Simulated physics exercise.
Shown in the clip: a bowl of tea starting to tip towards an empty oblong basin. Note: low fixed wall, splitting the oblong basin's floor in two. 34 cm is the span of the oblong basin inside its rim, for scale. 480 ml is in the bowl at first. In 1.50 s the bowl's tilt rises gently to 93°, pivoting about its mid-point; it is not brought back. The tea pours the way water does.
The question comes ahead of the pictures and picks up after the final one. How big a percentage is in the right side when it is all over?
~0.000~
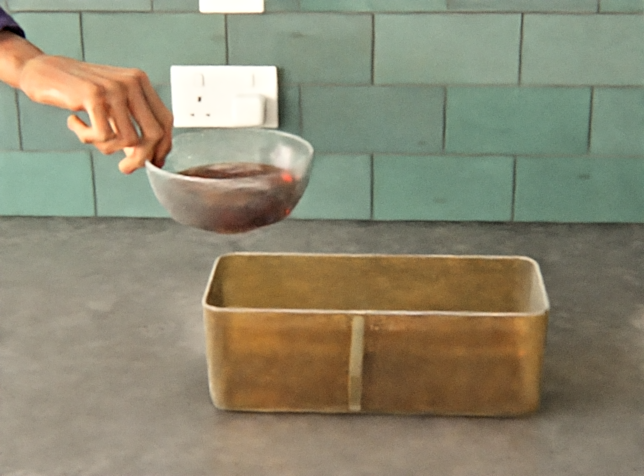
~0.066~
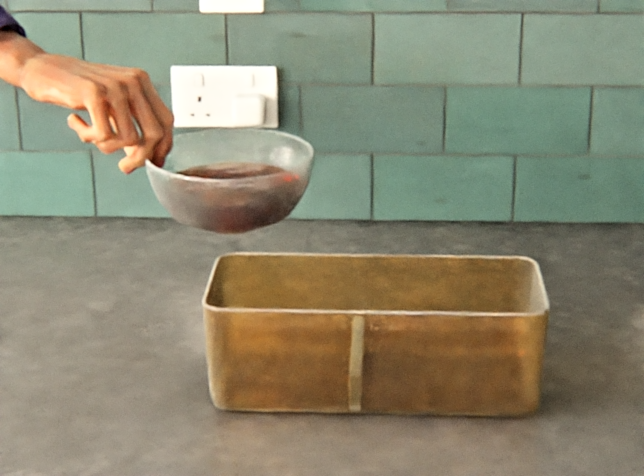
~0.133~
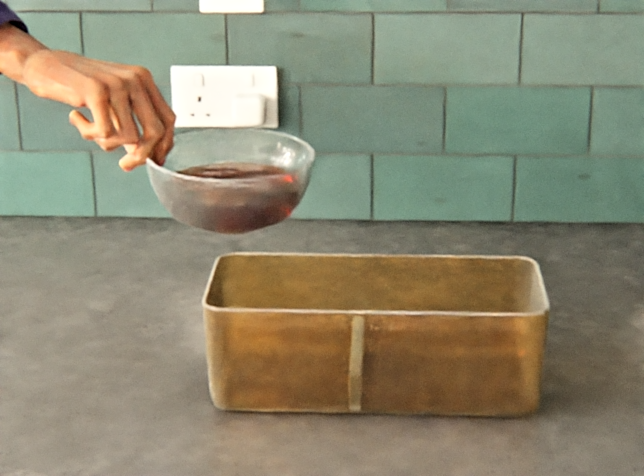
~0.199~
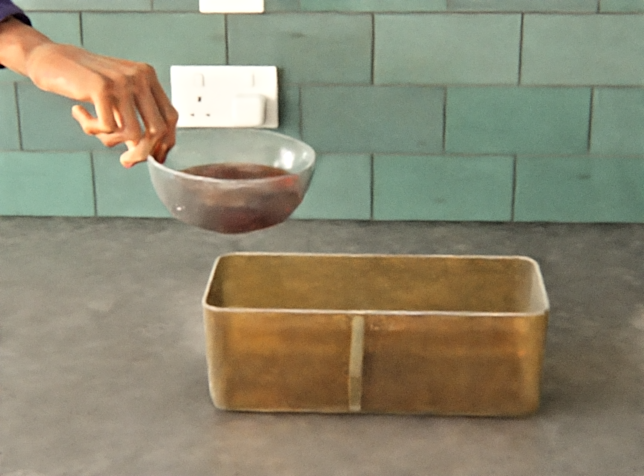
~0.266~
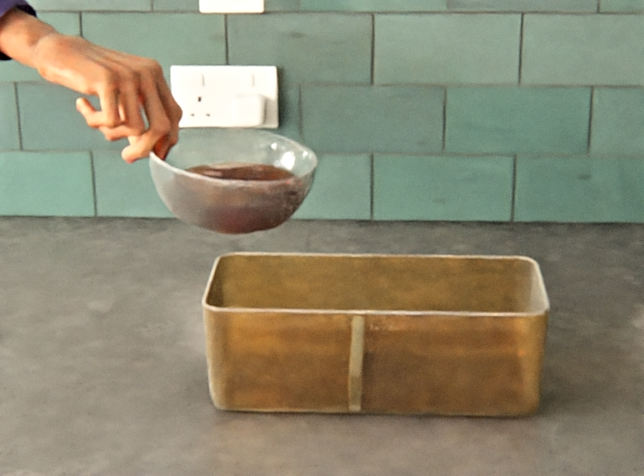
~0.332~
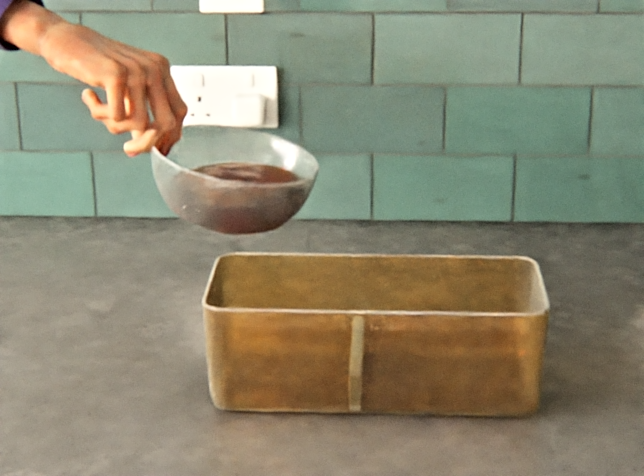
Roughly 50 per cent is in the right side.
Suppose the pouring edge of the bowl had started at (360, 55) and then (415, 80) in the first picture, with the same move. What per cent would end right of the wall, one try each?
95 and 95 %.
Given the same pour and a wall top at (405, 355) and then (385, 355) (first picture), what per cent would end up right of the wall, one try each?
The first try gives 10 percent and the second 5 percent.
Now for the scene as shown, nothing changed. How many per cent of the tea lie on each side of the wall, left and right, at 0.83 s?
Lab note: Left near 5, right near 4.
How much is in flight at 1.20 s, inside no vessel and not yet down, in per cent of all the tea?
Close to 7 per cent.
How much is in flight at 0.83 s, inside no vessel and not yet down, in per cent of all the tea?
Roughly 20 percent.
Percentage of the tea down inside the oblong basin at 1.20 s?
Some 82 percent.
Then, 0.83 s in, the tilt is 54° and 72 per cent is still to pour, 5 is left of the wall and 4 right of it.
Then, 1.20 s in, the tilt is 84° and 10 per cent is still to pour, 34 is left of the wall and 49 right of it.
Then, 1.58 s in, the tilt is 93° and 0 per cent is still to pour, 50 is left of the wall and 50 right of it.
Then, 2.00 s in, the tilt is 93° and 0 per cent is still to pour, 50 is left of the wall and 50 right of it.
Finally, 50 per cent lies left of the wall, 50 right of it and 0 outside.
